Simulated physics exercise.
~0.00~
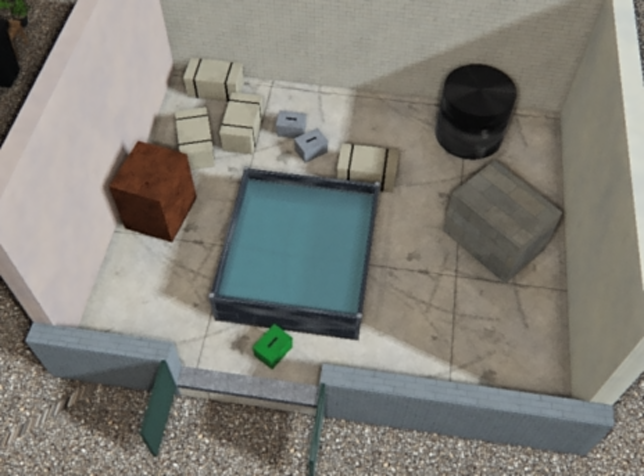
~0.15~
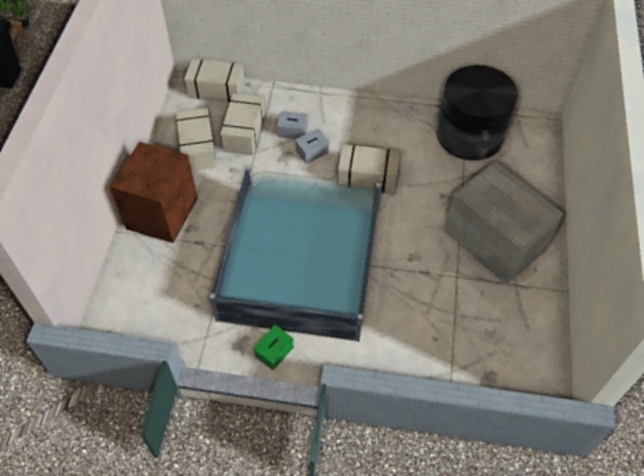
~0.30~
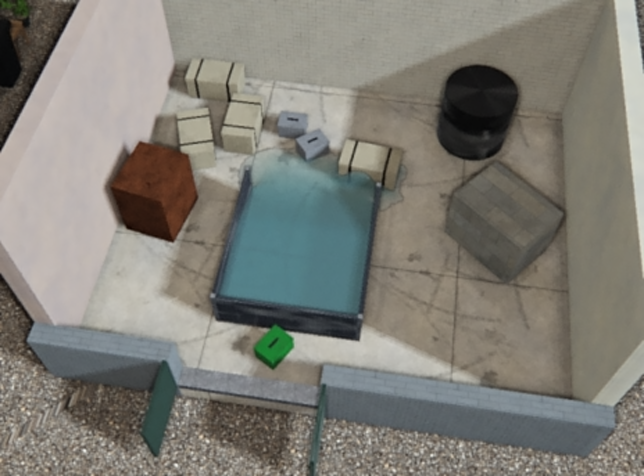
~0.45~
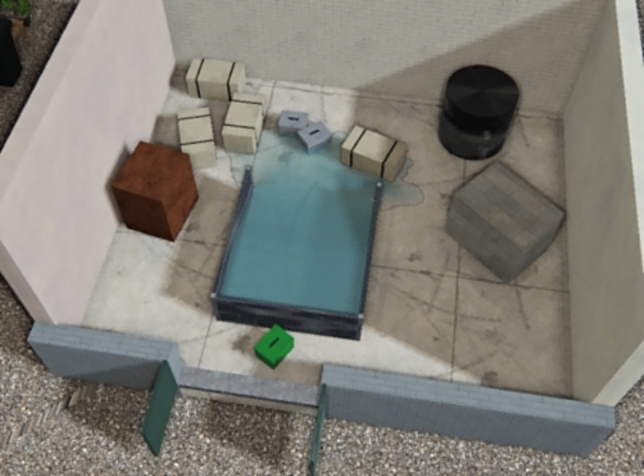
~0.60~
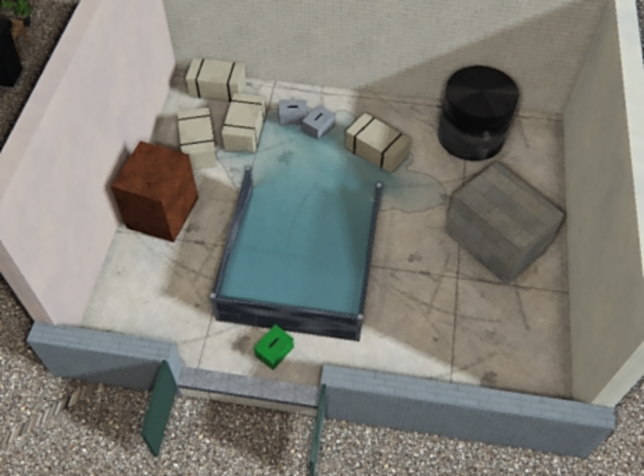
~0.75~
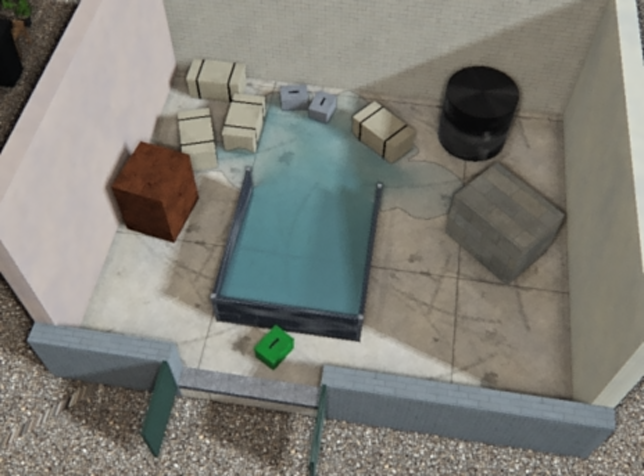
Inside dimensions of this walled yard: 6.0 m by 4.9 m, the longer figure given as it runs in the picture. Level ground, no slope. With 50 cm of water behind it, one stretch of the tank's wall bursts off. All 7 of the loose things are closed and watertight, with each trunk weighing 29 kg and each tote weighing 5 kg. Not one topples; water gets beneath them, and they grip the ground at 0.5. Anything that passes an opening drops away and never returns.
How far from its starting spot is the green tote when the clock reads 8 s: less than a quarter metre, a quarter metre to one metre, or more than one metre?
The green tote ends up less than a quarter metre away.
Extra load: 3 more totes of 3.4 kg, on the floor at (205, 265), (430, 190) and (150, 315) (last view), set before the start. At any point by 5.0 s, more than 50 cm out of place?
Taking them in order: Not far enough, far enough and not far enough.
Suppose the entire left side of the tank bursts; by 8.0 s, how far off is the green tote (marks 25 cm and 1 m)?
The green tote simply gets swept away.
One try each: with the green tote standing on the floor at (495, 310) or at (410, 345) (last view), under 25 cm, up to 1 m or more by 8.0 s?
In that order: It hardly budges; it goes a modest distance.
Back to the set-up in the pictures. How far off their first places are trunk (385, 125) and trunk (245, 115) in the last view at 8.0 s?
Taking them in turn, the shifts are 80 cm and 140 cm.
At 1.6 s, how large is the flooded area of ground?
Some 12.0 m2 of it.
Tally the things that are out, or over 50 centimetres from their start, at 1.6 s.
I count 3 of them.
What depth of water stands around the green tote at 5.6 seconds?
About 0 cm.
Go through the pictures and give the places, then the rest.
The first picture shows the green tote at (273, 343) rests on the ground; 3.2 m2 under water; 0 of 7 have shifted.
The second picture shows the green tote at (274, 343) rests on the ground; 4.0 m2 under water; 0 of 7 have shifted.
The third picture shows the green tote at (274, 343) rests on the ground; 4.7 m2 under water; 1 of 7 have shifted.
The fourth picture shows the green tote at (274, 343) rests on the ground; 5.4 m2 under water; 2 of 7 have shifted.
The fifth picture shows the green tote at (274, 343) rests on the ground; 6.4 m2 under water; 3 of 7 have shifted.
The sixth picture shows the green tote at (274, 344) rests on the ground; 7.6 m2 under water; 3 of 7 have shifted.
After 1.6 s the green tote is near (274, 344), 0.0 m from its start, aground; 0 of 7 are out; 2 afloat.
After 3.6 s the green tote is near (274, 344), 0.0 m from its start, aground; 0 of 7 are out; 5 afloat.
After 5.6 s the green tote is near (274, 344), 0.0 m from its start, aground; 0 of 7 are out; 6 afloat.
After 8.0 s the green tote is near (277, 349), 0.1 m from its start, afloat; 0 of 7 are out; 4 afloat.
